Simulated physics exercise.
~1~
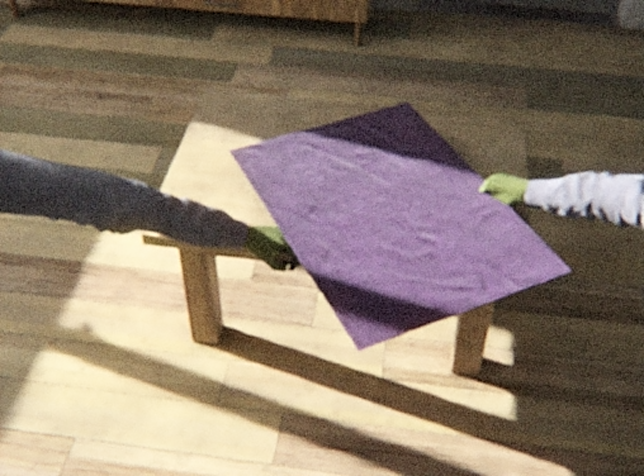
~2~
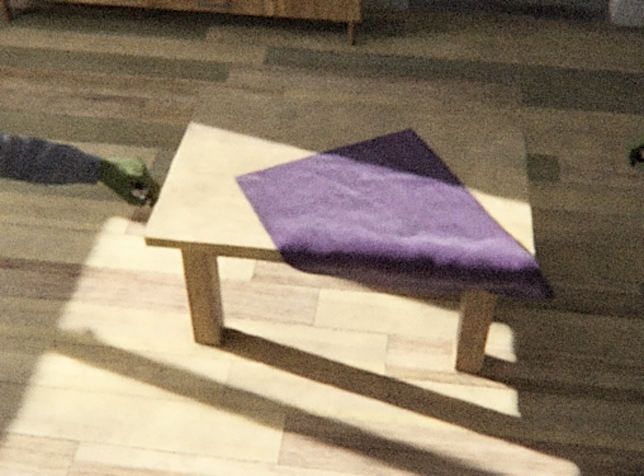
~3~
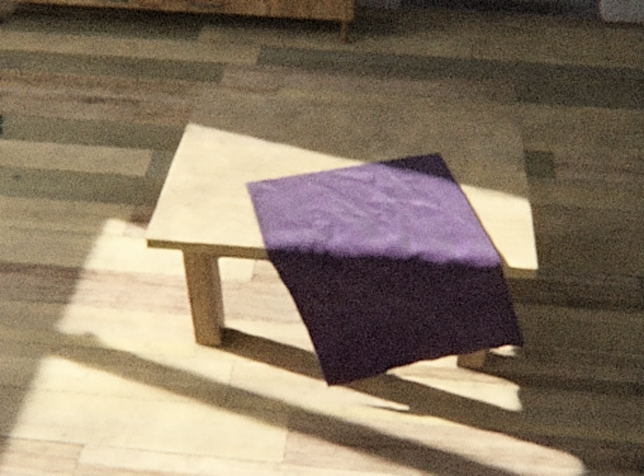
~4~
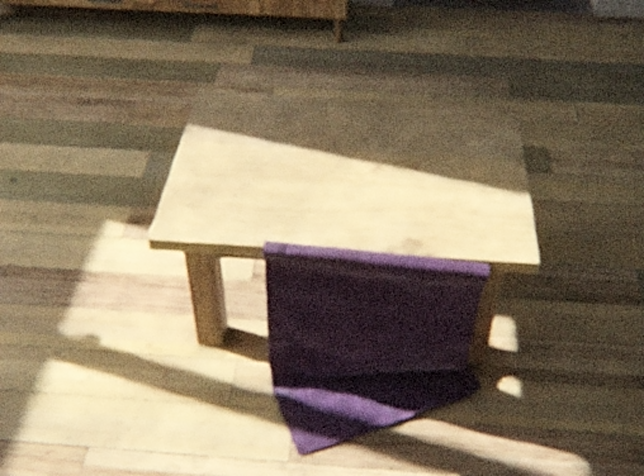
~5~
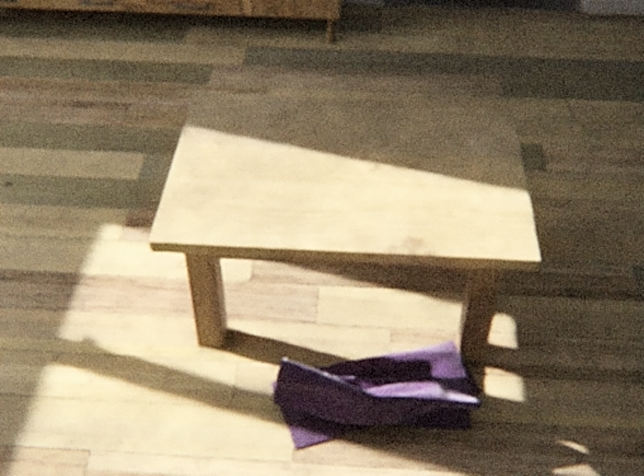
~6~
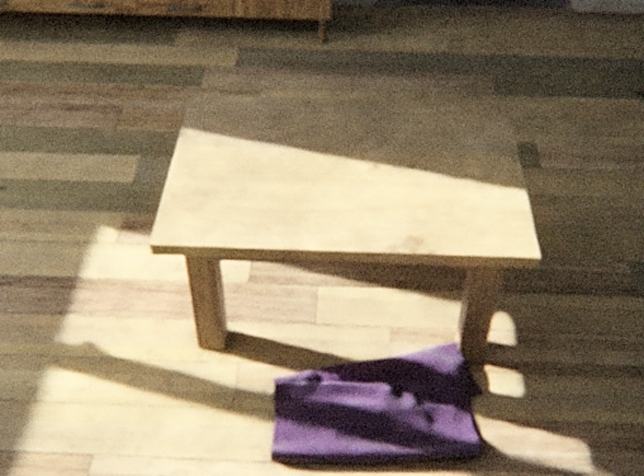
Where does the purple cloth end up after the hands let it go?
It slides over the front edge of the table and drops off, ending in a folded heap on the floor in front.
Purple cloth released by two green-gloved hands over a wooden table, sliding off the front edge and crumpling on the floor.
